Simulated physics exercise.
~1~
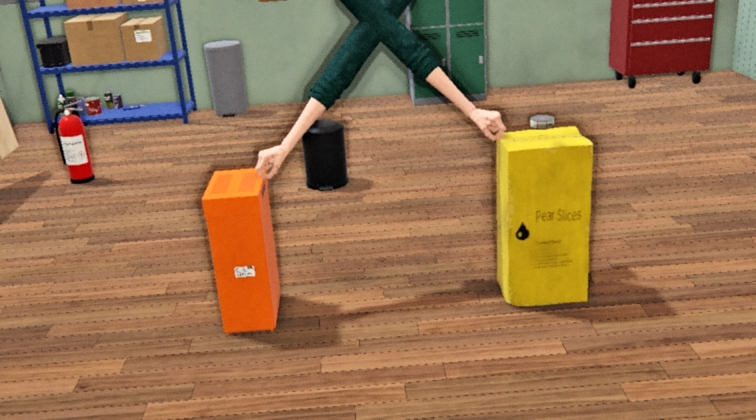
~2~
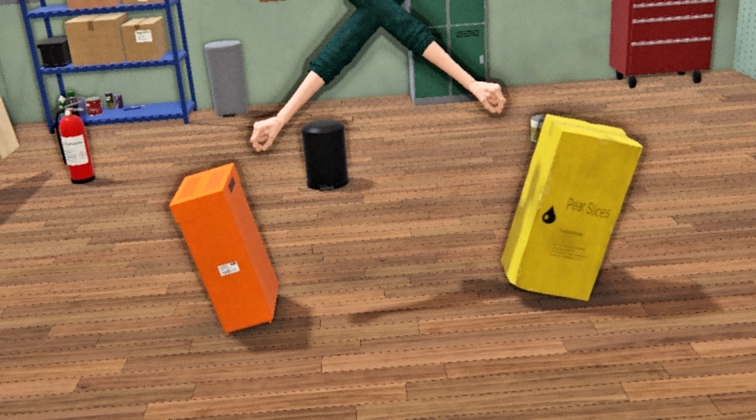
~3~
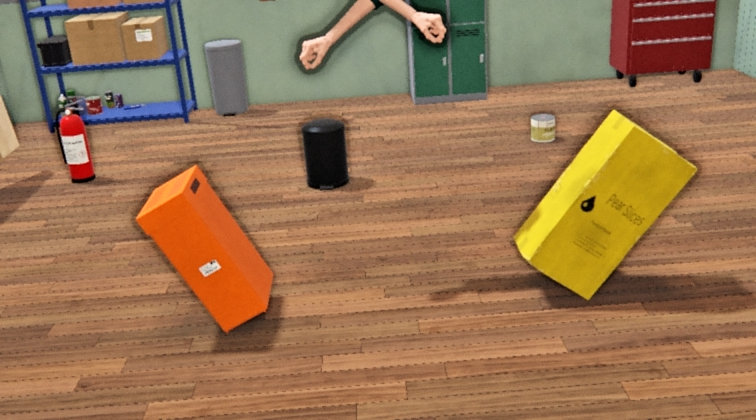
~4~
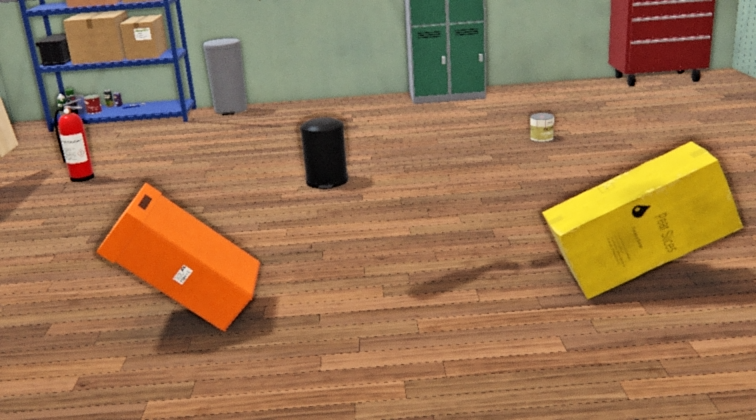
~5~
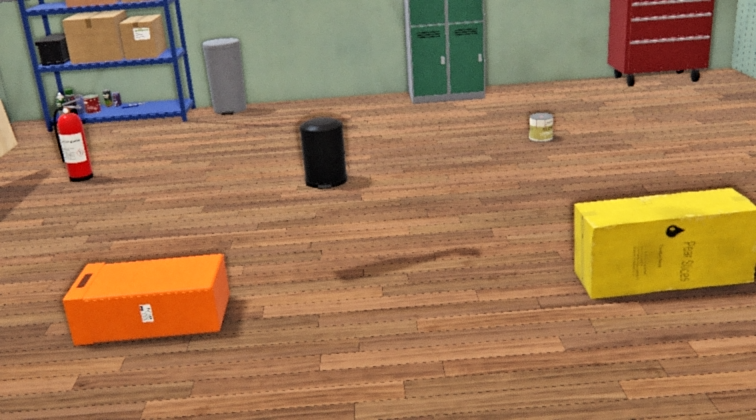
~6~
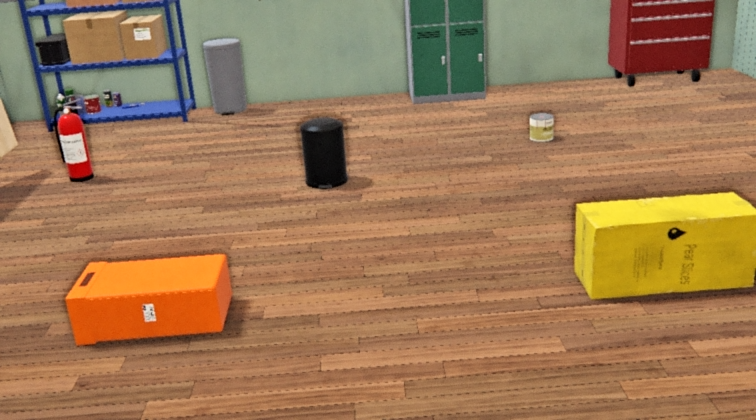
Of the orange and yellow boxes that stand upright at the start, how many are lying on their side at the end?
Two of them are. Both the orange box and the yellow box end up lying on their sides on the wooden floor.
Tall orange and yellow boxes, pushed near their tops by two hands, tipping left and right and landing on their sides.
